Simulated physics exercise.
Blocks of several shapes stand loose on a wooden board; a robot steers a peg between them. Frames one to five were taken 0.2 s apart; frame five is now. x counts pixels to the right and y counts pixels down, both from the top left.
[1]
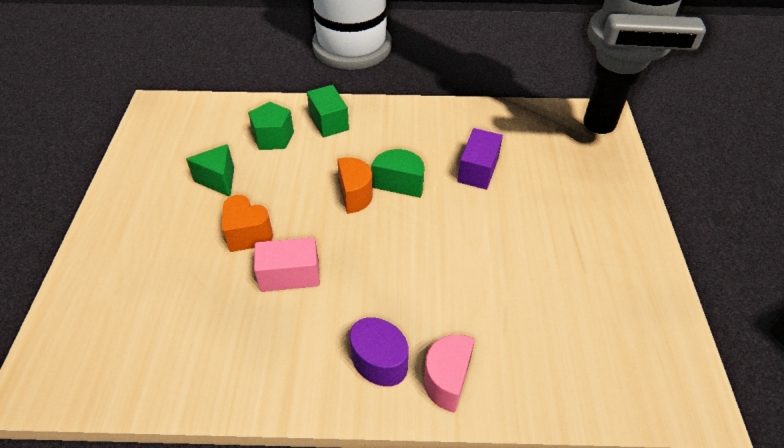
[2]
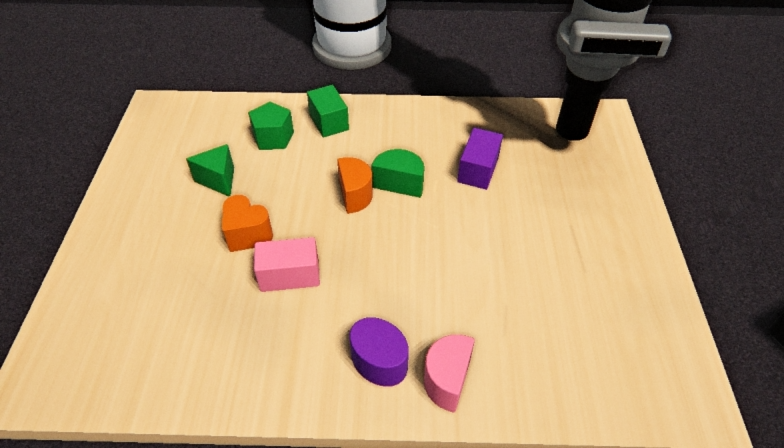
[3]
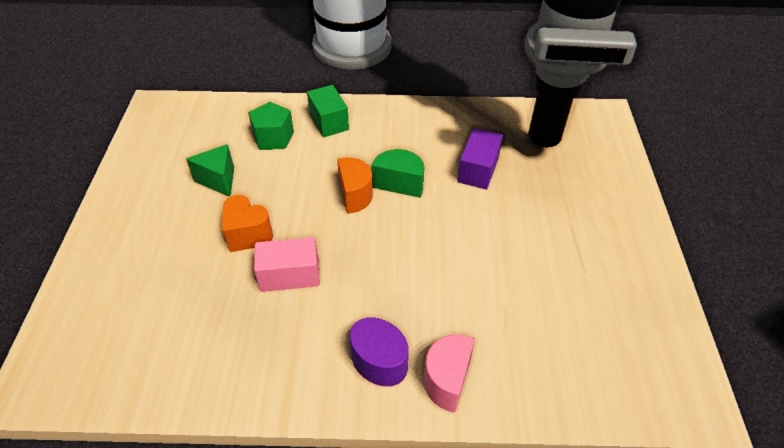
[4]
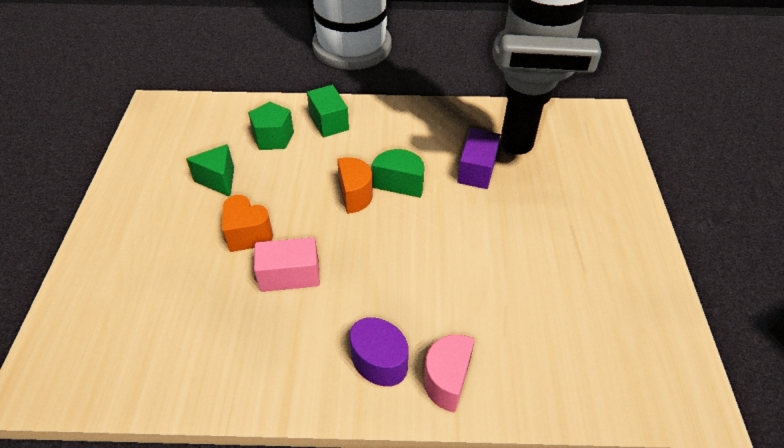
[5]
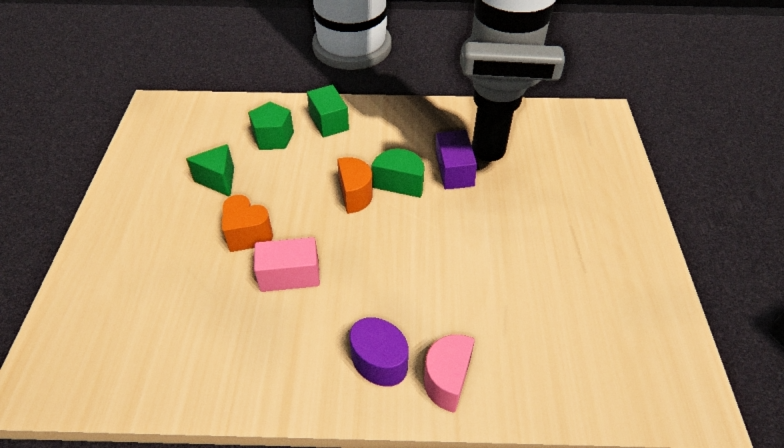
Robot arm moving a black peg left across a wooden board of coloured blocks, then nudging the purple rectangular block slightly left.
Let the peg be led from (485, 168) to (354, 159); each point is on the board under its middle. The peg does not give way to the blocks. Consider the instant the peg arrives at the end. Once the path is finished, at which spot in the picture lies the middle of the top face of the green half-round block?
It will end up at (340, 183).
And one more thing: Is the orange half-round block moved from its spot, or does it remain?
Once the path is done, it is somewhere new.
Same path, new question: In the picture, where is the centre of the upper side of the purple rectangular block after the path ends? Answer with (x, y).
Top centre: (364, 160).
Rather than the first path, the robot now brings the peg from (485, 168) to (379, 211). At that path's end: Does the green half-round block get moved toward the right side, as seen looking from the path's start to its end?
Short answer: Yes.
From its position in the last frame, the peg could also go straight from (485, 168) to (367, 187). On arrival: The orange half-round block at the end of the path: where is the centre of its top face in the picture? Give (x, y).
Around (269, 189).
The first path, step by step. One third of the way, peg (442, 148); orange half-round block (343, 173), turned 25° anticlockwise; green half-round block (382, 166), turned 25° clockwise; purple rectangular block (413, 154), turned 40° anticlockwise.
Two thirds of the way, peg (396, 145); orange half-round block (316, 186), turned 50° anticlockwise; green half-round block (349, 176), turned 25° clockwise; purple rectangular block (379, 158), turned 55° anticlockwise.
At the end, peg (353, 142); green rectangular block not moved; orange half-round block (304, 196), turned 45° anticlockwise; green half-round block (340, 183), turned 15° clockwise; purple rectangular block (364, 160), turned 75° anticlockwise.
